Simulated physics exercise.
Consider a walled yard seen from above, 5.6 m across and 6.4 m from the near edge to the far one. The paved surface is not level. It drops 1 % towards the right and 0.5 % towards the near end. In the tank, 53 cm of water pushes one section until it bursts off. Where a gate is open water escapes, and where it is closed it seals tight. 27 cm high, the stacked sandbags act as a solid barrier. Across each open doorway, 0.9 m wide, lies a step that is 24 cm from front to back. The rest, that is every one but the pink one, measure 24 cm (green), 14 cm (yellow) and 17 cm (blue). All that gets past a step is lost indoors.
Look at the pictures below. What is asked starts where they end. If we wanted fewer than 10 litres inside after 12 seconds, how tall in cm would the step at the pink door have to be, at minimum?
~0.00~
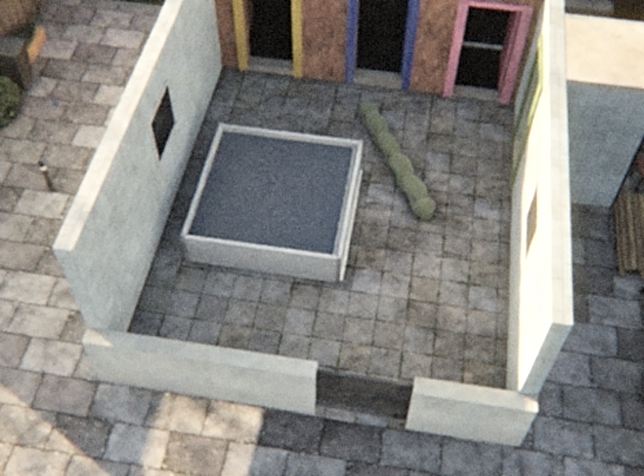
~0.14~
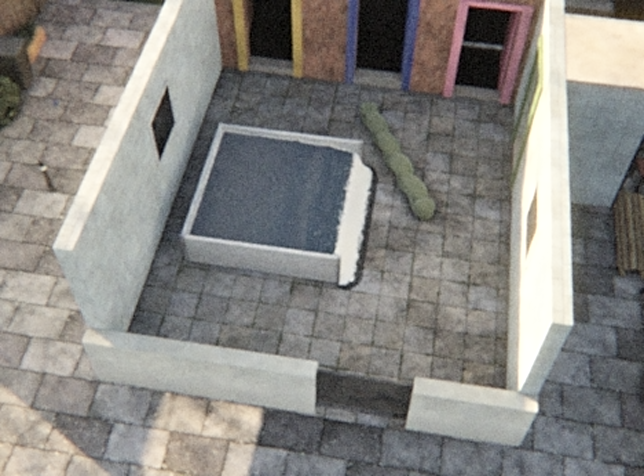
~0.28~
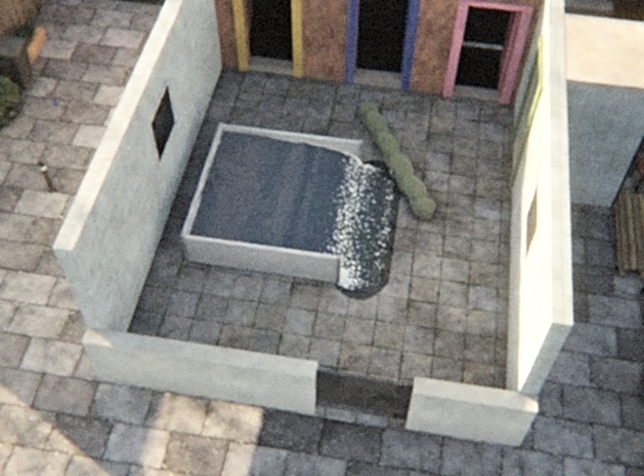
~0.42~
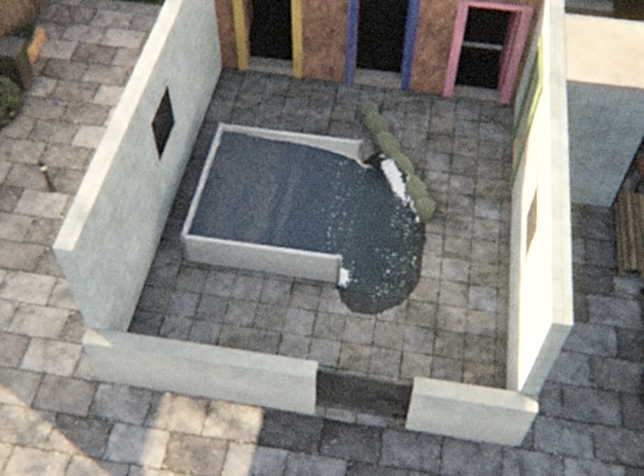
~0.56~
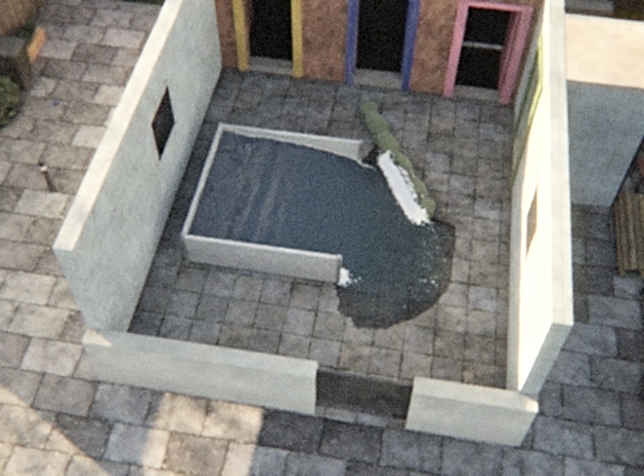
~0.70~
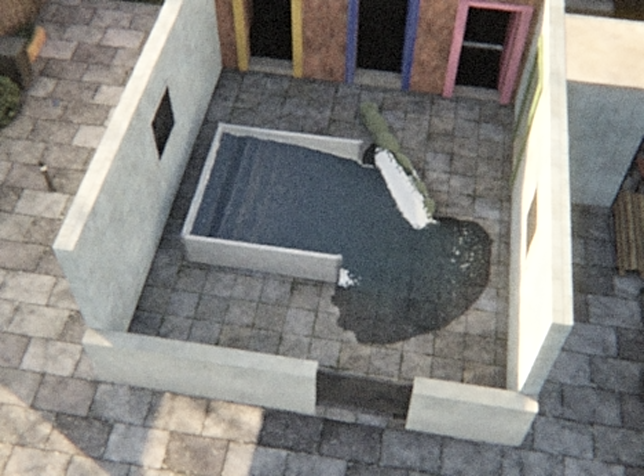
It would need to be around 12.5 cm tall.
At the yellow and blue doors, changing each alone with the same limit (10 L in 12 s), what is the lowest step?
Close to 8.0 cm (yellow) and close to 6.5 cm (blue).
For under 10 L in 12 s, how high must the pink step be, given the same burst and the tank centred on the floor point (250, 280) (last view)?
18 cm or thereabouts.
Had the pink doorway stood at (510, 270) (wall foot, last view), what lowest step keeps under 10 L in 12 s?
It needs about 32 cm.
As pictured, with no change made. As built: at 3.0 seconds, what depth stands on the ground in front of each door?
In cm: Green 6, yellow 8, pink 7, blue 1.
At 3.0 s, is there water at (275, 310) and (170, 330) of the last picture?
Note: Point one not yet reached; point two not yet reached.
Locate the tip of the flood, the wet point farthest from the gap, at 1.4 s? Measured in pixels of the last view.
Somewhere near the pixel (507, 363).
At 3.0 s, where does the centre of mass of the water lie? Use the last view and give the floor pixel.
(389, 250), roughly.
After 1.4 s water covers 30 % of the floor, deepest (38 cm) near (394, 195); it has not reached the pink door.
After 3.0 s water covers 55 % of the floor, deepest (45 cm) near (506, 408); 7 cm at the pink door, 0 litres in over its 6 cm step.
After 12.0 s water covers 95 % of the floor, deepest (18 cm) near (505, 420); 8 cm at the pink door, 112 litres in over its 6 cm step.
At the pink door as built, the water arrived by 2.9 s and peaked near 14 cm at 3.8 s.
Run again over the same 12 s with other heights there, 23 litres in over 10.5 cm, 6 litres over 14 cm. The limit of 10 litres is kept from about 12.5 cm up.
